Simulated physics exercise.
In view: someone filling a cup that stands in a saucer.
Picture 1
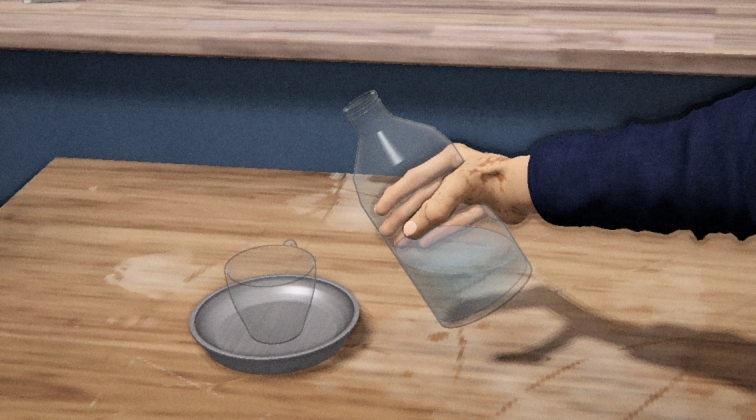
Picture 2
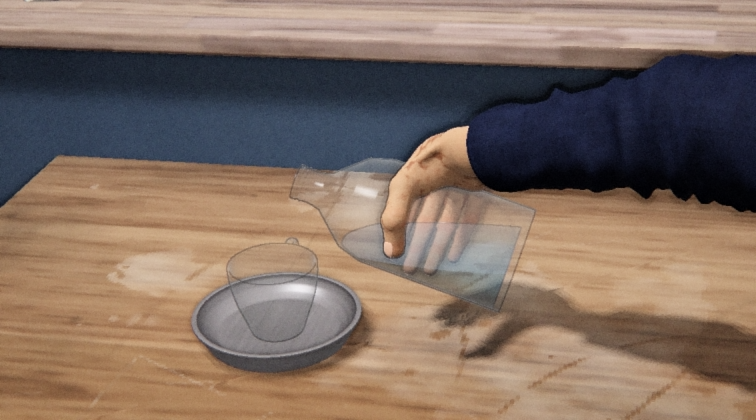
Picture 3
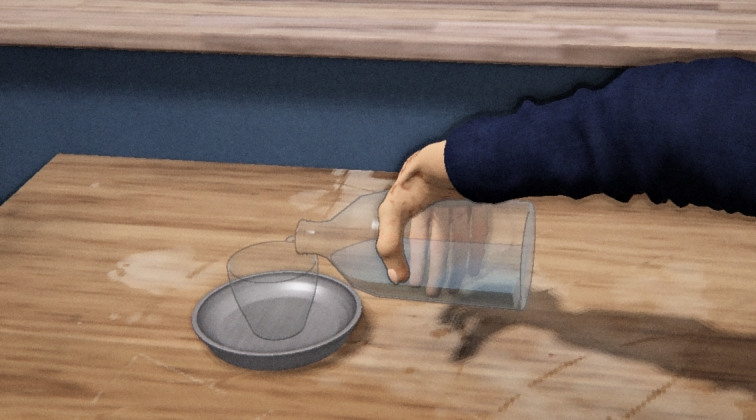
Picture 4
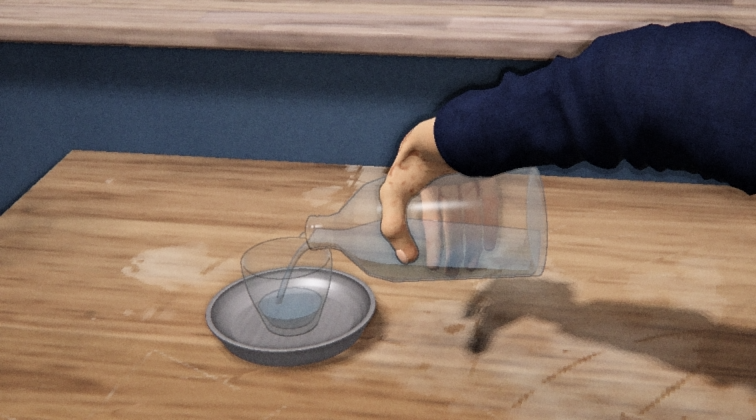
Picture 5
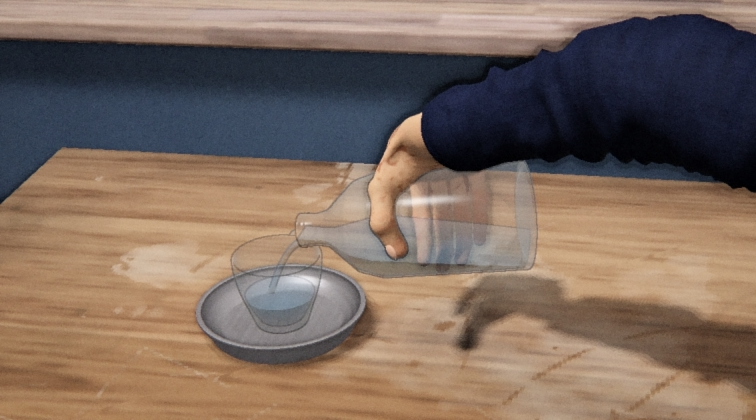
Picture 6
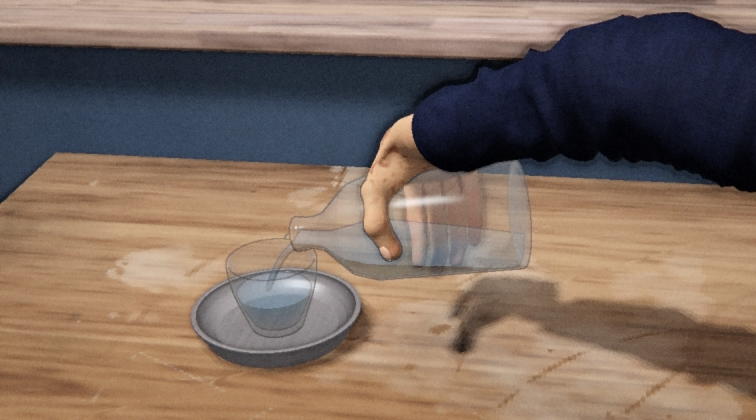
A hand in a dark blue sleeve lifts a clear bottle above a wooden table and tilts it leftward over an empty, clear cup in a gray saucer. The bottle levels out with its mouth at the rim, then water streams out and the cup fills to about half.
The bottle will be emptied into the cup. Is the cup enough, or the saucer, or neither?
It runs over into the saucer only.
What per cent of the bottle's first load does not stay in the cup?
Some 15 per cent.
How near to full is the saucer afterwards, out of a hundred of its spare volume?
Some 20 per cent.
Next, the cup is about three quarters full; the saucer is dry.
After that, the cup is full to the brim; the saucer is wet, with room to spare.
Finally, the cup is full to the brim; the saucer is wet, with room to spare.
